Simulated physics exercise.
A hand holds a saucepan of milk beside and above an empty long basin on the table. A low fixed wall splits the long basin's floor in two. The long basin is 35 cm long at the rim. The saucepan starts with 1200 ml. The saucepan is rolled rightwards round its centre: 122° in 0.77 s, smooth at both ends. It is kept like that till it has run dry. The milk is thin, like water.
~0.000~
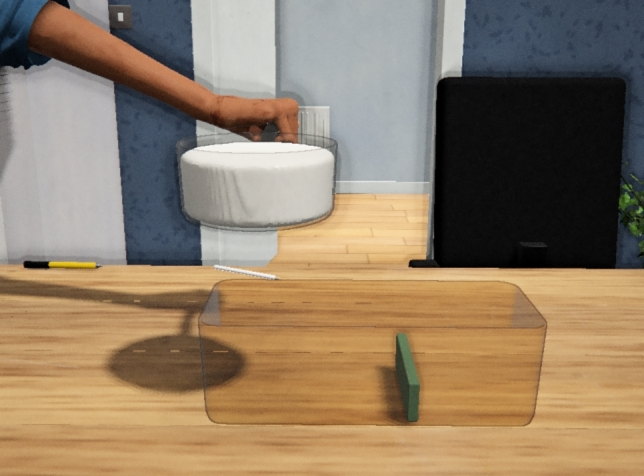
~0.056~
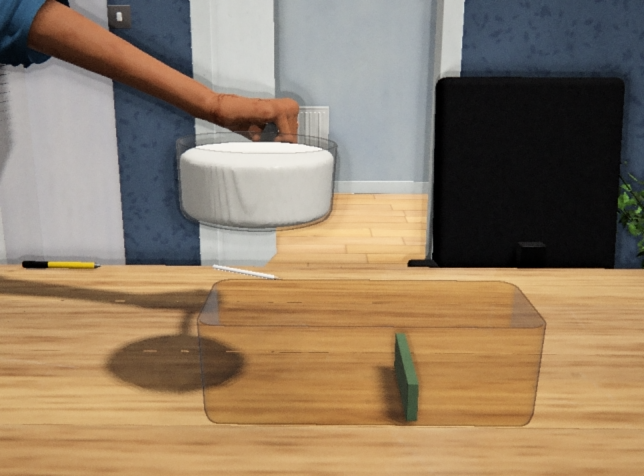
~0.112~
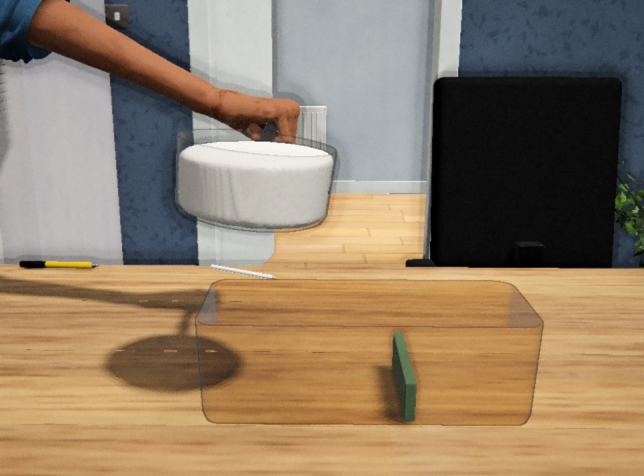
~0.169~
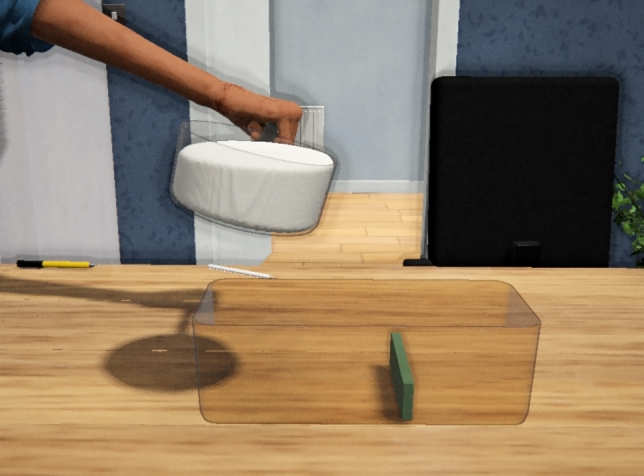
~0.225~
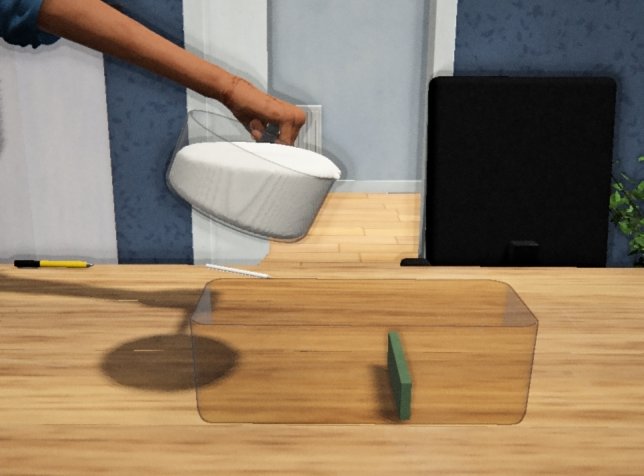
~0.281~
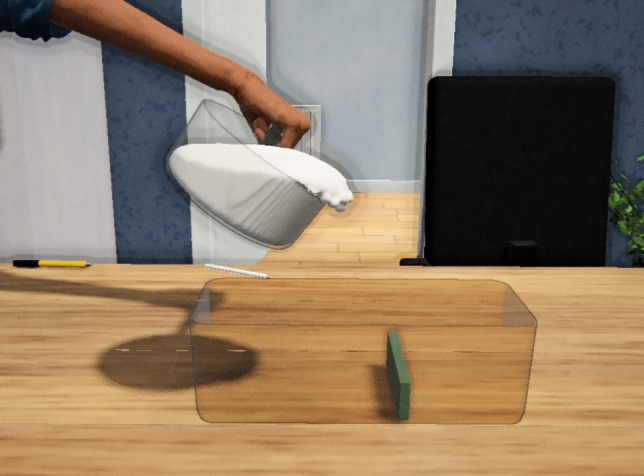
In this clip, a hand holds a clear round container of white liquid above a long transparent basin with a small green wall inside, then rolls the container rightwards until the liquid begins to pass over its right edge.
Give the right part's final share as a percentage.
About 26 per cent.
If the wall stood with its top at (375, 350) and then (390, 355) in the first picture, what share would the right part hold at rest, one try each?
In turn about 50 and 35 per cent.
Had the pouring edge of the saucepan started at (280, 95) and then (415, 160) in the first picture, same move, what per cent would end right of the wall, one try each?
In turn about 20 and 50 per cent.
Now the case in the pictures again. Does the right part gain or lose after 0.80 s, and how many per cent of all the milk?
It goes up by about 3.
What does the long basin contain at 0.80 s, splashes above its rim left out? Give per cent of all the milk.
Some 82 per cent.
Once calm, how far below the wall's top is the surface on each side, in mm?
Left about 18 mm, right about 24 mm.
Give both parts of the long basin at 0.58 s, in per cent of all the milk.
Near 34 on the left, 18 on the right.
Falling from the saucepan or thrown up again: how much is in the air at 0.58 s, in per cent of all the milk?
Near 32 in a hundred.
By 0.58 s the tilt is 104° and 14 per cent is still to pour, 35 is left of the wall and 18 right of it.
By 0.80 s the tilt is 122° and 1 per cent is still to pour, 58 is left of the wall and 23 right of it.
By 1.02 s the tilt is 122° and 0 per cent is still to pour, 61 is left of the wall and 26 right of it.
By 1.27 s the tilt is 122° and 0 per cent is still to pour, 62 is left of the wall and 26 right of it.
At rest 62 per cent lies left of the wall, 26 right of it and 12 outside.
